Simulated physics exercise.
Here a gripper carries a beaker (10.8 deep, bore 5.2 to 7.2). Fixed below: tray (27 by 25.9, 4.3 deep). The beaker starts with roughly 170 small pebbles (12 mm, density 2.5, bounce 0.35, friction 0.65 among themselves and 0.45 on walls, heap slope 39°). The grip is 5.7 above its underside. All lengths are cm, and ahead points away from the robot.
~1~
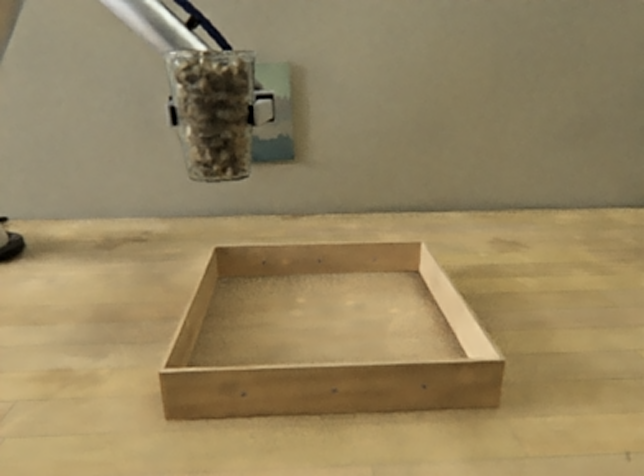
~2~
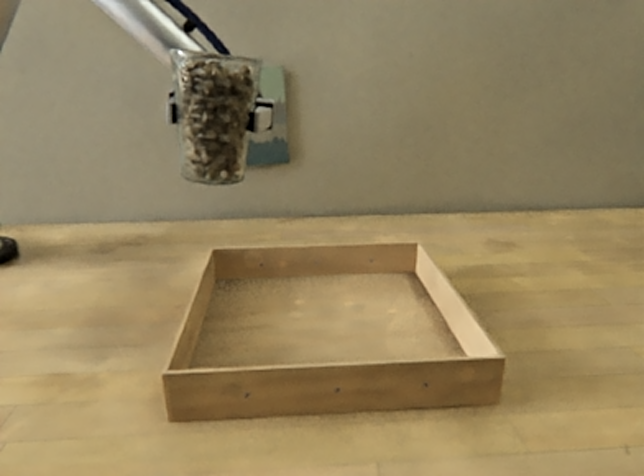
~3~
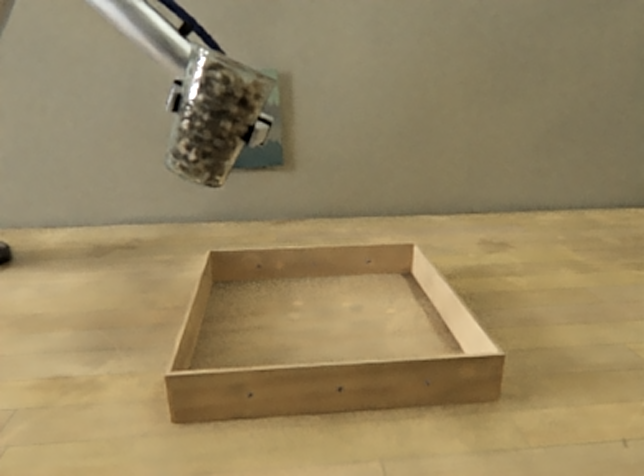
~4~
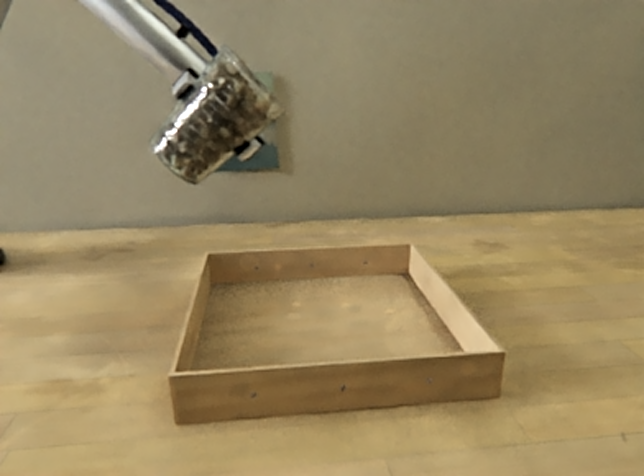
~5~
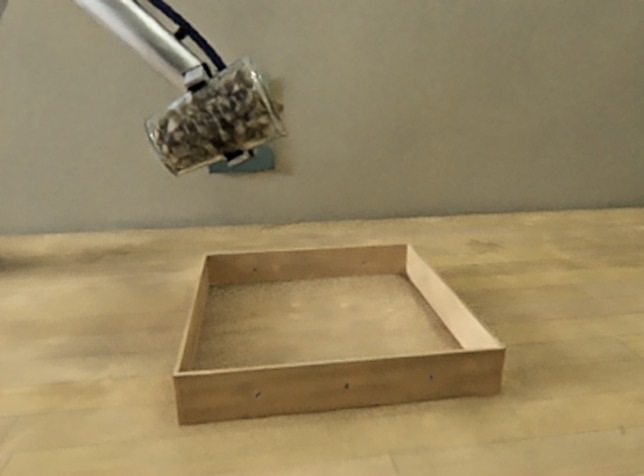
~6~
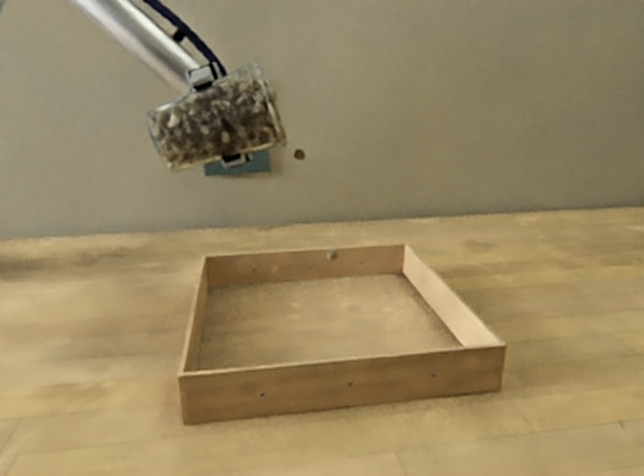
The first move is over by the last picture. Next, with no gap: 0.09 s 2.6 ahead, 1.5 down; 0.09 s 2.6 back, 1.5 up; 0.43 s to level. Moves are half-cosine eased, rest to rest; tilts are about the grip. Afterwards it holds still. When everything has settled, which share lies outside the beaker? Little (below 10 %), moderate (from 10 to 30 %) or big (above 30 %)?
Answer: Moderate; from 10 to 30 % of the small pebbles finish outside the beaker.
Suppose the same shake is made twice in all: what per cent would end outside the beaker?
It would be near 20 per cent.
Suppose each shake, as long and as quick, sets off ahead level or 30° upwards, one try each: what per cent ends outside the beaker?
Some 25 and 45 per cent.
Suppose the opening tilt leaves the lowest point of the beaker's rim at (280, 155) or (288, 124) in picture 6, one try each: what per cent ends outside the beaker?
About 30 and 10 per cent.
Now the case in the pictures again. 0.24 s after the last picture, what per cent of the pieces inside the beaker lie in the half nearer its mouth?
Some 55 per cent.
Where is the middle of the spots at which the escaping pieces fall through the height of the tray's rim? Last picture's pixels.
Around (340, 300).
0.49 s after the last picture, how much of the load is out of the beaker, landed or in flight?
About 15 per cent by then.
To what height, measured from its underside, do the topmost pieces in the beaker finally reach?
About 11.0 cm.
Then, 0.24 s later, tilted 68° forward, highest piece 25 above the table; 144 in the beaker, 5 in the tray, 17 in flight or on a rim.
Then, 0.49 s later, tilted 13° forward, highest piece 27 above the table; 144 in the beaker, 22 in the tray.
Then, 0.81 s later, level, highest piece 28 above the table; 144 in the beaker, 22 in the tray.
Then, 1.86 s later, level, highest piece 28 above the table; 144 in the beaker, 22 in the tray.
At rest, 144 in the beaker, 22 in the tray. That is 13 % outside the beaker.
